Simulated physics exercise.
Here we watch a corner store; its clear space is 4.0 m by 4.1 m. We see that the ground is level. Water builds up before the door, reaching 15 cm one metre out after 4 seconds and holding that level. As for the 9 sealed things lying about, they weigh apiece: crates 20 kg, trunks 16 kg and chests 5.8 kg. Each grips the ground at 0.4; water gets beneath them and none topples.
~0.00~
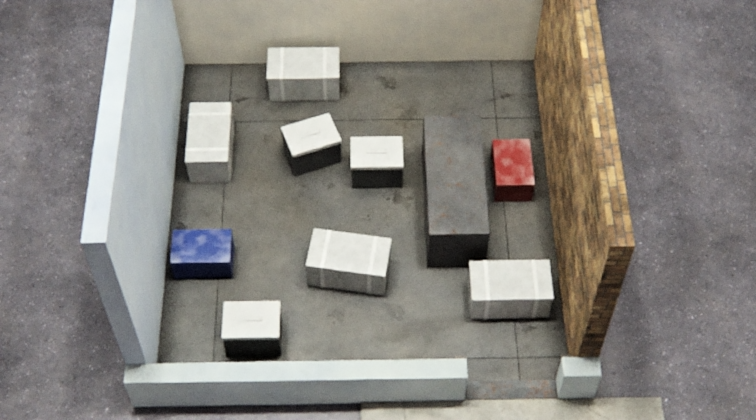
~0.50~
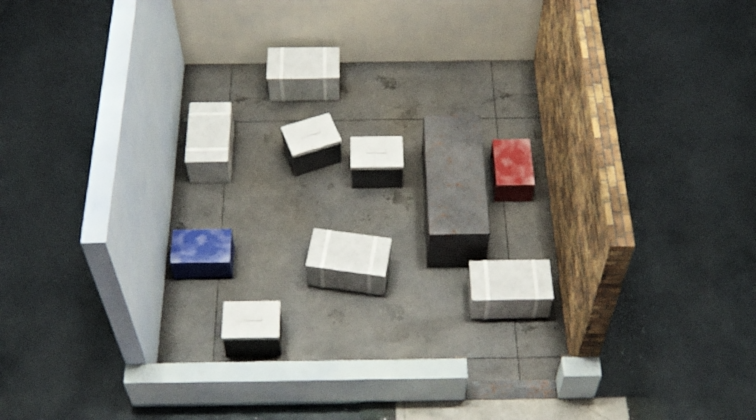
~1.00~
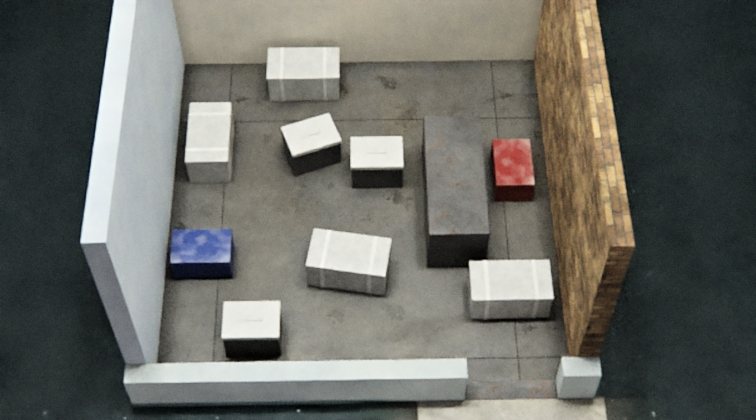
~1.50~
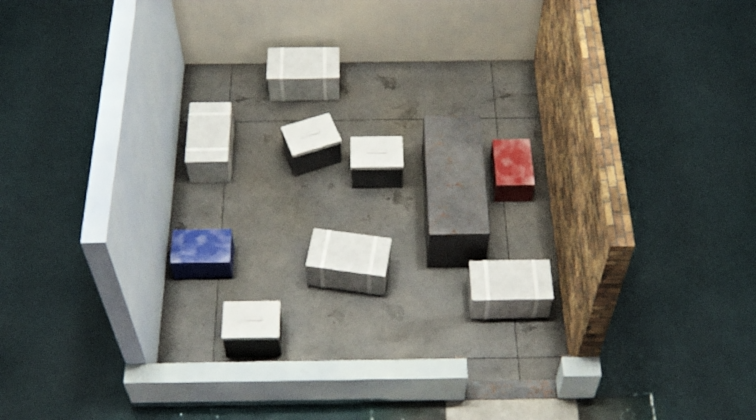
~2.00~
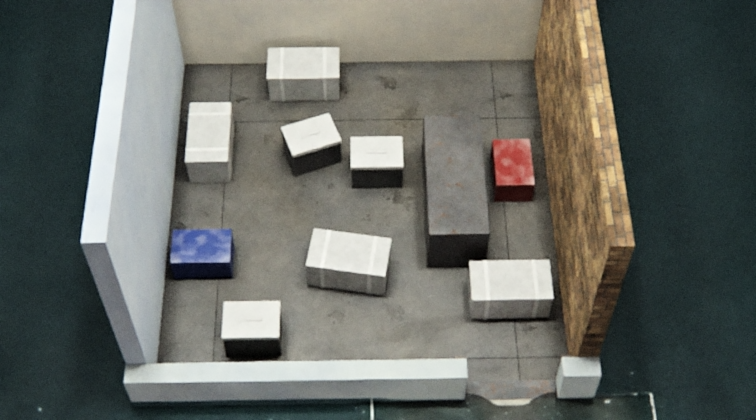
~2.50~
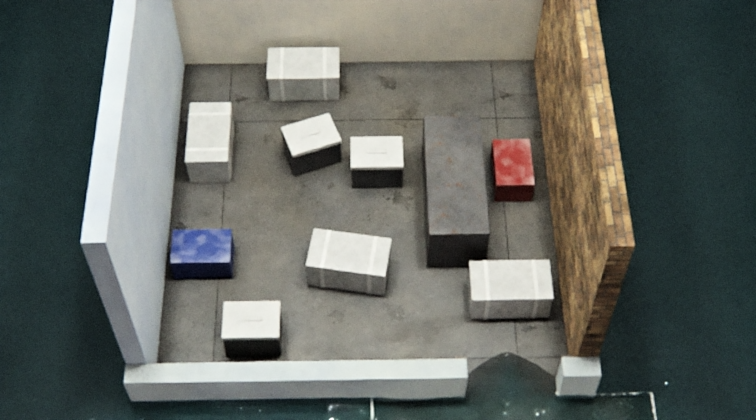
The video shows a roofless room from above, holding white boxes, a blue crate, a red crate and a dark grey block; dark water spreads outside, covers the pale doorstep and edges into the doorway while everything inside stays still.
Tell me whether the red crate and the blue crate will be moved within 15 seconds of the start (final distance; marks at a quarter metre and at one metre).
Outcome: The red crate is far from its start, the blue crate is basically where it began.
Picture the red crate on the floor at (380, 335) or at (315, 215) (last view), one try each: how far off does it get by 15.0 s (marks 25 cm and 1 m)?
I'd expect it to remain in place the first time and to remain in place the second time.
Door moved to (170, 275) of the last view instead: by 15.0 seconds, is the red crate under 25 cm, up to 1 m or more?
Result for the red crate - essentially stationary.
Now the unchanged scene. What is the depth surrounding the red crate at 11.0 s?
The depth there is around 7 cm.
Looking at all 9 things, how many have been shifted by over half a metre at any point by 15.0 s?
The count comes to 7.
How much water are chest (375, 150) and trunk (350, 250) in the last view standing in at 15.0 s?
Depth approx. 6 cm / 6 cm.
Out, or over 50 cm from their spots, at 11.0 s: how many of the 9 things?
The number comes to 3.
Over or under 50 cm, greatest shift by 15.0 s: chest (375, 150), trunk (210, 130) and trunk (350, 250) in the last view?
The first is bigger, the second not bigger and the third bigger.
After 3.5 s the red crate is near (513, 162), 0.0 m from its start, aground; the blue crate is near (201, 246), 0.0 m from its start, aground; 0 afloat.
After 6.8 s the red crate is near (513, 154), 0.1 m from its start, aground; the blue crate is near (201, 246), 0.0 m from its start, aground; 1 afloat.
After 11.0 s the red crate is near (504, 78), 1.2 m from its start, aground; the blue crate is near (201, 246), 0.0 m from its start, aground; 2 afloat.
After 15.0 s the red crate is near (349, 73), 2.1 m from its start, aground; the blue crate is near (201, 246), 0.0 m from its start, aground; 7 afloat.
